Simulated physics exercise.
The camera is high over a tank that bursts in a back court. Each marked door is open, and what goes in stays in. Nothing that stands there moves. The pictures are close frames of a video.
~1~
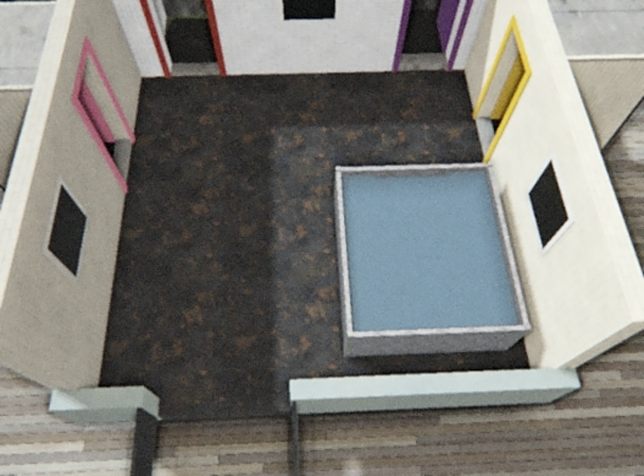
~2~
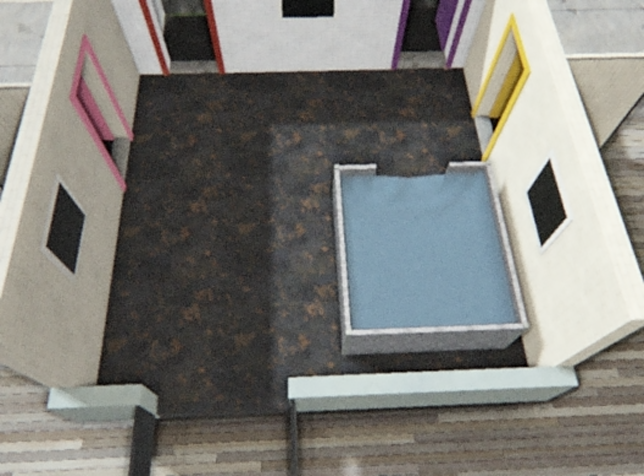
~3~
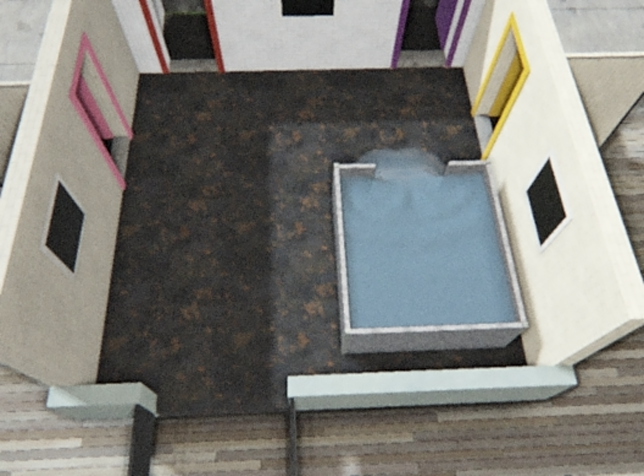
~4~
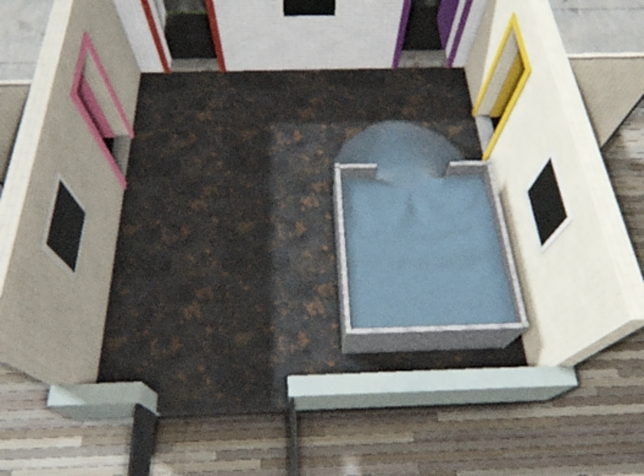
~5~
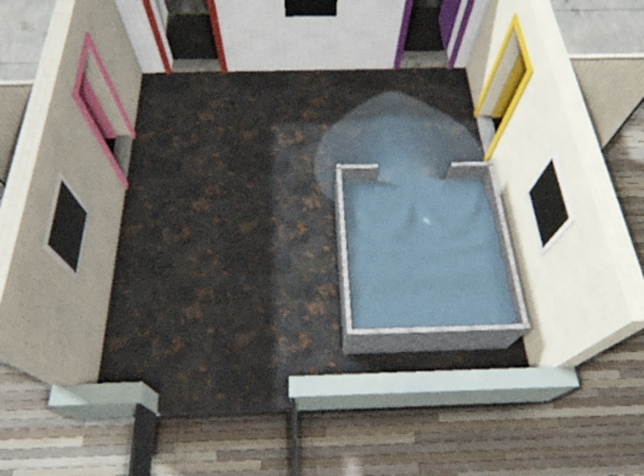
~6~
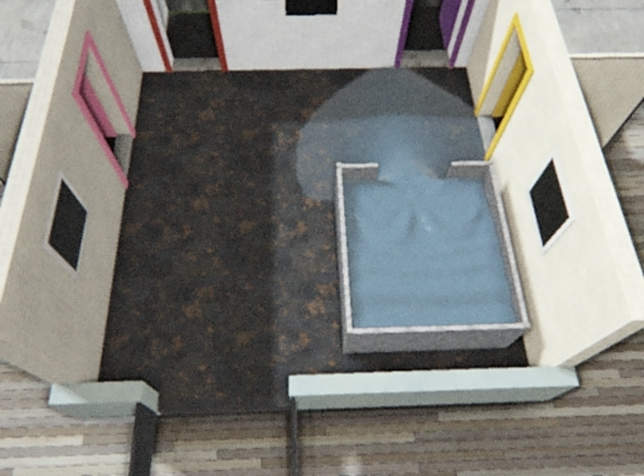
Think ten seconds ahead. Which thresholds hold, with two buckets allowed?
The yellow door lets in a lot; the red door lets in a lot; the pink door lets in a lot; the purple door lets in a lot.
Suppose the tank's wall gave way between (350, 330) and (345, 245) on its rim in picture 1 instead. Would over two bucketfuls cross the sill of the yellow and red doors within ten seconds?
Yellow goes over, red lets more in.
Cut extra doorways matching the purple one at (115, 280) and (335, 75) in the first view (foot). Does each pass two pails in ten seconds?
One after the other: Keeps below it, floods.
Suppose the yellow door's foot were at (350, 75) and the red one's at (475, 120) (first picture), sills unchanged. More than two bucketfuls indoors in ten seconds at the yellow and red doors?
Then: The yellow door takes more, the red door passes that mark.
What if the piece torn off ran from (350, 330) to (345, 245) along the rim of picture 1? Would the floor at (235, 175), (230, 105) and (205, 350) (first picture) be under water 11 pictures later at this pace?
In turn: Free of water, clear, wet.
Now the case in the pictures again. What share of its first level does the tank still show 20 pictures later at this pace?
I make it 46 per cent.
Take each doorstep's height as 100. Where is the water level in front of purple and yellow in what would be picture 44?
About 110 and 230 per cent.
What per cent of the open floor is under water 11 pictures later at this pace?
Close to 40 %.
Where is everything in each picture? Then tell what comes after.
The first frame shows the water tank at (425, 245) is whole and still.
In the second frame, the front is at a hidden place, out from the gap on the water tank's far side.
In the third frame, water pours out on the water tank's far side and has run to (368, 158).
In the fourth frame, the front is at (383, 126), out from the gap on the water tank's far side.
In the fifth frame, the front is at (387, 94), out from the gap on the water tank's far side.
In the sixth frame, water pours out on the water tank's far side and has run to (378, 69).
A moment on, water covers 35 % of the floor; the yellow door under two buckets in, the red door not reached, the pink door not reached, the purple door over two buckets in.
Next, water covers 40 % of the floor; the yellow door over two buckets in, the red door wet at the sill, nothing in, the pink door not reached, the purple door far over two buckets in.
Then, water covers 50 % of the floor; the yellow door far over two buckets in, the red door under two buckets in, the pink door wet at the sill, nothing in, the purple door far over two buckets in.
Later, water covers 80 % of the floor; the yellow door far over two buckets in, the red door over two buckets in, the pink door over two buckets in, the purple door far over two buckets in.
In the end, water covers 95 % of the floor; the yellow door far over two buckets in, the red door far over two buckets in, the pink door over two buckets in, the purple door far over two buckets in.
